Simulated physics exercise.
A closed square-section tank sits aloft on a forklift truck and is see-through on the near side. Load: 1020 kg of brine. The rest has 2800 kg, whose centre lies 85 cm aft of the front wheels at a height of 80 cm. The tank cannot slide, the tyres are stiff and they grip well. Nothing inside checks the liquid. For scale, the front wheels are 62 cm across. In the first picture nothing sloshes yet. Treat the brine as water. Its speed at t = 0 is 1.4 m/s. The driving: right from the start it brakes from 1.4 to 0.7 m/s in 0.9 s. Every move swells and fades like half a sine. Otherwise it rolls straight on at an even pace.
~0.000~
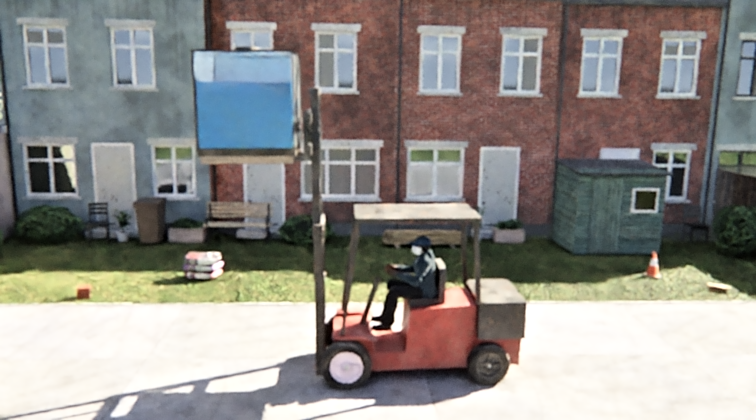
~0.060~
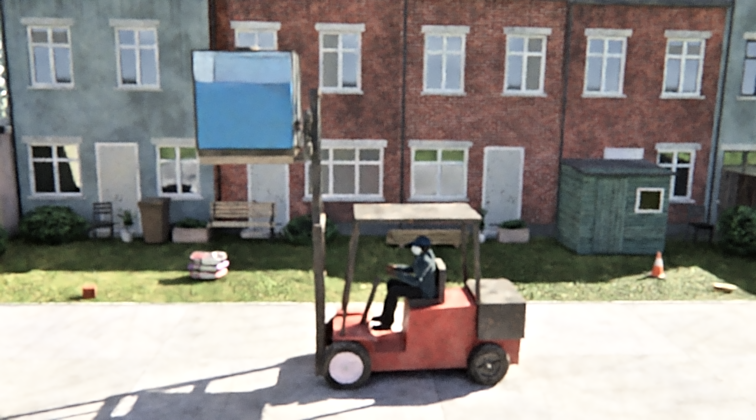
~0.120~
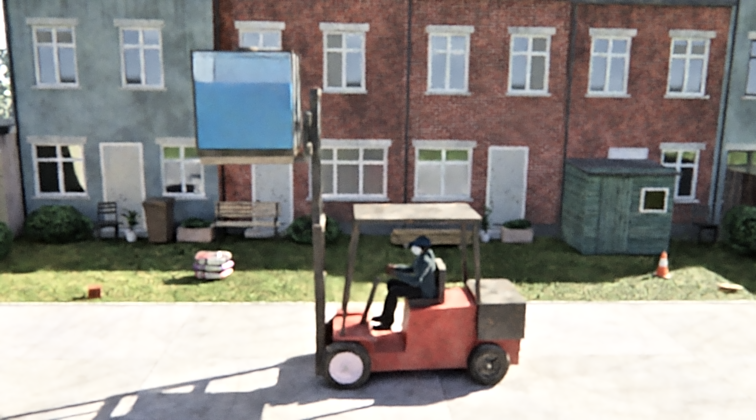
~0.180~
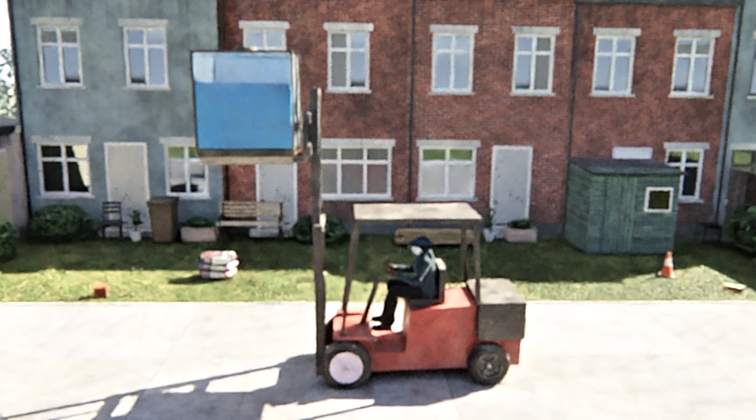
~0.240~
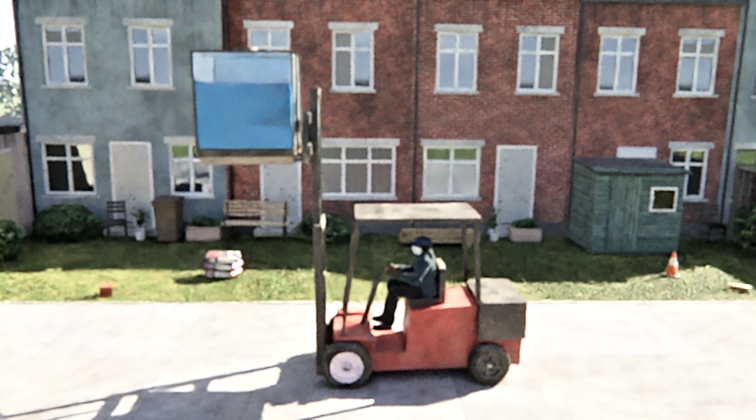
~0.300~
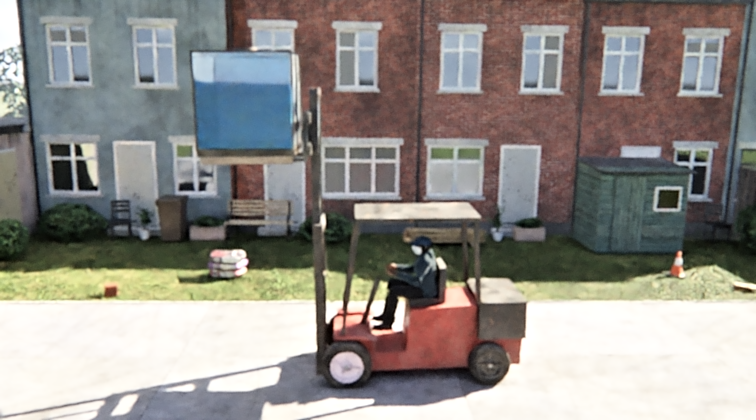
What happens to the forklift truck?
In the end it keeps its wheels down.
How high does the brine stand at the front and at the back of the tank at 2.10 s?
About 82 cm in front and 62 cm behind.
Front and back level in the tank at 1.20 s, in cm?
Front 66 cm, back 78 cm.
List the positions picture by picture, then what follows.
The first frame shows it reaches (210, 84) at the front; it reaches (278, 85) at the back; it rides level; the front is on the left; a wheel hub at (346, 369).
The second frame shows it reaches (209, 84) at the front; it reaches (278, 85) at the back; it rides level.
The third frame shows it reaches (209, 84) at the front; it reaches (277, 85) at the back; it rides level.
The fourth frame shows it reaches (209, 85) at the front; it reaches (277, 85) at the back; it rides level.
The fifth frame shows it reaches (209, 84) at the front; it reaches (277, 85) at the back; it rides level.
The sixth frame shows it reaches (209, 84) at the front; it reaches (277, 86) at the back; it rides level; a wheel hub at (347, 369).
After 0.50 s the lean is 0°, wheels down; the liquid stands 65 cm at the back and 77 cm at the front.
After 1.20 s the lean is 0°, wheels down; the liquid stands 78 cm at the back and 67 cm at the front.
After 2.10 s the lean is 0°, wheels down; the liquid stands 62 cm at the back and 81 cm at the front.
After 3.88 s no wheel has left the ground; at worst the lighter axle bore 4 per cent of the weight.
